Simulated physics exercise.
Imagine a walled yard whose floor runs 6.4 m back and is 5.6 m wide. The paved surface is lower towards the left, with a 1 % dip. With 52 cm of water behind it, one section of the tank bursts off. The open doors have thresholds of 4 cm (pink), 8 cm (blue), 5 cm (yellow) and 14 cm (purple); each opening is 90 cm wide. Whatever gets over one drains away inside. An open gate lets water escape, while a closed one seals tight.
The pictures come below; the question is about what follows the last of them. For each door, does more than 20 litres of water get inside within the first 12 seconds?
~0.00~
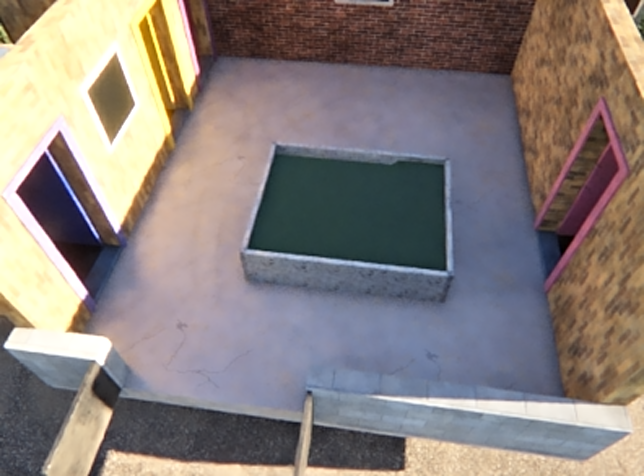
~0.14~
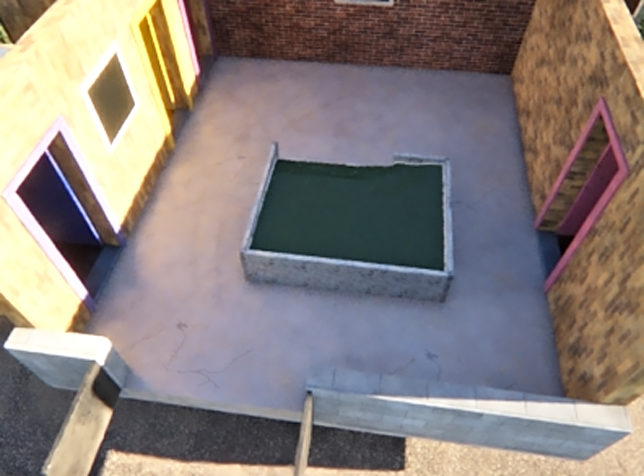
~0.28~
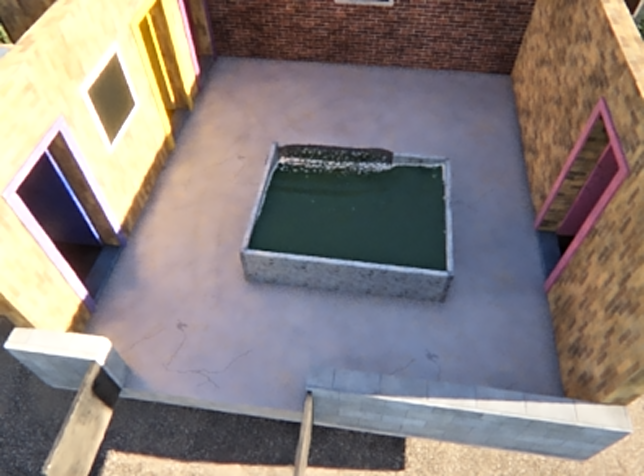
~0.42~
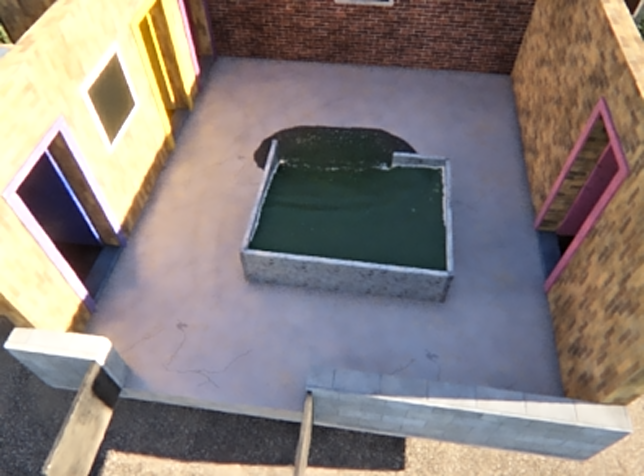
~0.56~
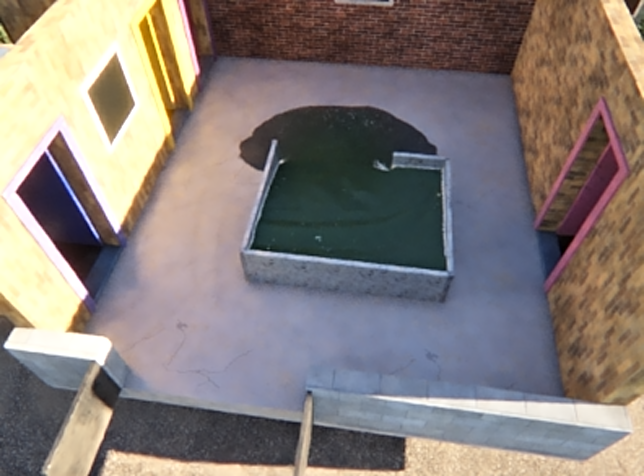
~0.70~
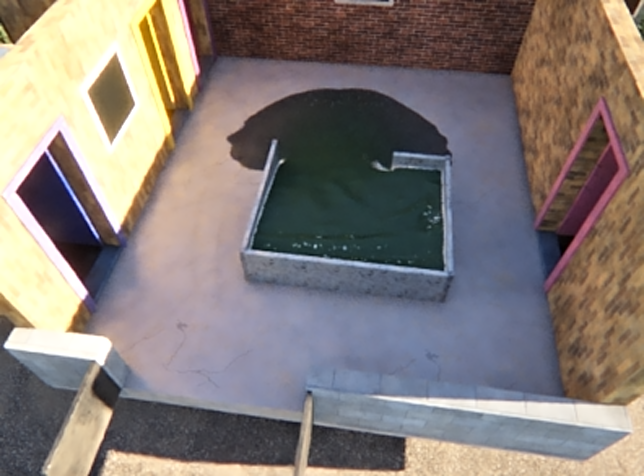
Door by door: The pink door, no; the blue door, no; the yellow door, yes; the purple door, yes.
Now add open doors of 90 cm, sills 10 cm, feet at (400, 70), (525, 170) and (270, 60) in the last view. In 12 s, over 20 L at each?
The first one exceeds it, the second one doesn't reach it, and the third one exceeds it.
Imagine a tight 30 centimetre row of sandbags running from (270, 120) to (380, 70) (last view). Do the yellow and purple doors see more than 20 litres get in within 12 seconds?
Doors: Yellow exceeds / purple stays under.
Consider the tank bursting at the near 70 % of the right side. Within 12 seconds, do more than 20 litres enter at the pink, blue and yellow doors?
Then pink exceeds it, blue exceeds it, yellow does not exceed it.
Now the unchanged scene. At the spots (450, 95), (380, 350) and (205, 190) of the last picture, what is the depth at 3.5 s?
8, 0 and 0 cm.
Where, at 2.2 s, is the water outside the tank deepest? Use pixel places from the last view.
About (217, 58).
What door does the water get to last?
The blue door is last.
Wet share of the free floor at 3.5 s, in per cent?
Wet share: Near 45 percent.
After 1.4 s water covers 30 % of the floor and is deepest (31 cm) near (336, 66); pink door not reached, blue door not reached, yellow door not reached, purple door not reached.
After 2.2 s water covers 40 % of the floor and is deepest (45 cm) near (217, 58); pink door not reached, blue door not reached, yellow door 4 cm at the sill, 0 L in, purple door 25 cm at the sill, 0 L in.
After 3.5 s water covers 45 % of the floor and is deepest (27 cm) near (212, 69); pink door not reached, blue door not reached, yellow door 8 cm at the sill, 3 L in, purple door 26 cm at the sill, 85 L in.
After 7.0 s water covers 90 % of the floor and is deepest (14 cm) near (71, 359); pink door 2 cm at the sill, 0 L in, blue door 4 cm at the sill, 0 L in, yellow door 9 cm at the sill, 37 L in, purple door 13 cm at the sill, 135 L in.
After 12.0 s water covers 100 % of the floor and is deepest (9 cm) near (103, 293); pink door 4 cm at the sill, 0 L in, blue door 8 cm at the sill, 2 L in, yellow door 9 cm at the sill, 85 L in, purple door 9 cm at the sill, 135 L in.
